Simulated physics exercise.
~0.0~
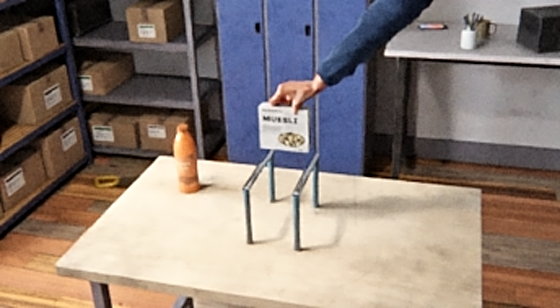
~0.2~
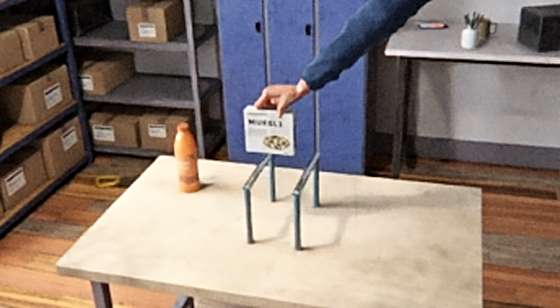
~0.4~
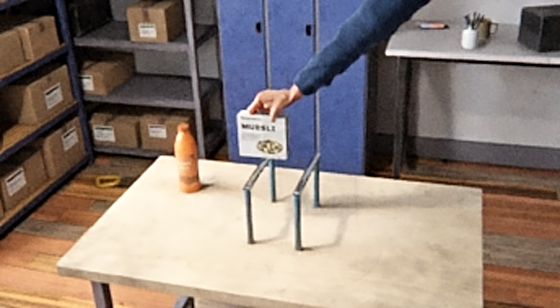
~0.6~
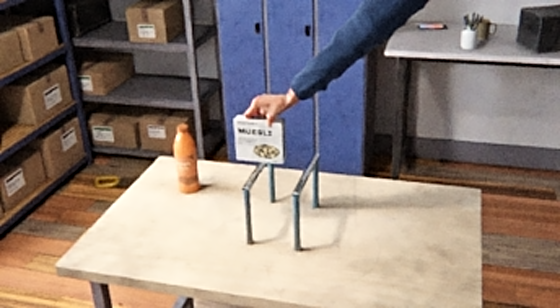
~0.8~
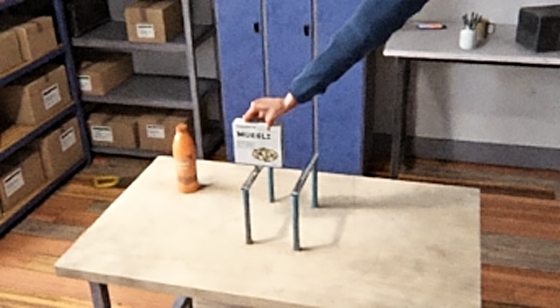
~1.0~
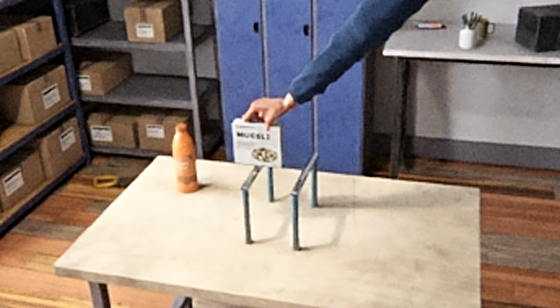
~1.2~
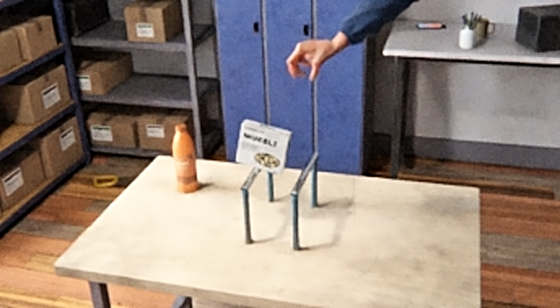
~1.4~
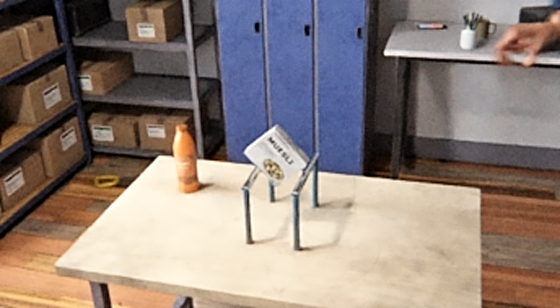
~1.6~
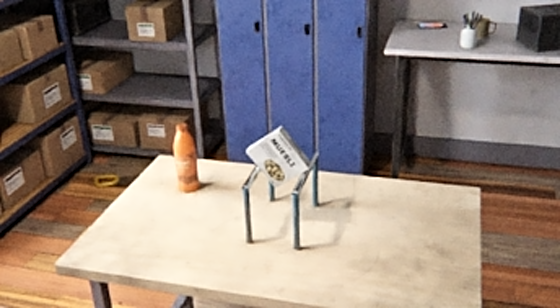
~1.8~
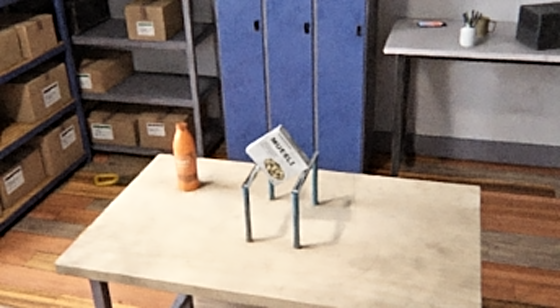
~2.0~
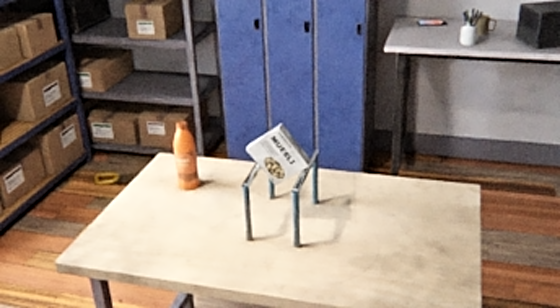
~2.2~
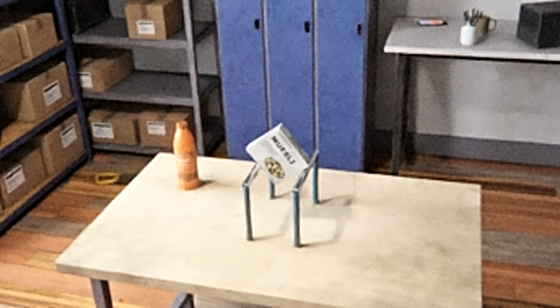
A white packet, released by a hand, tips right and lodges leaning between two supports.
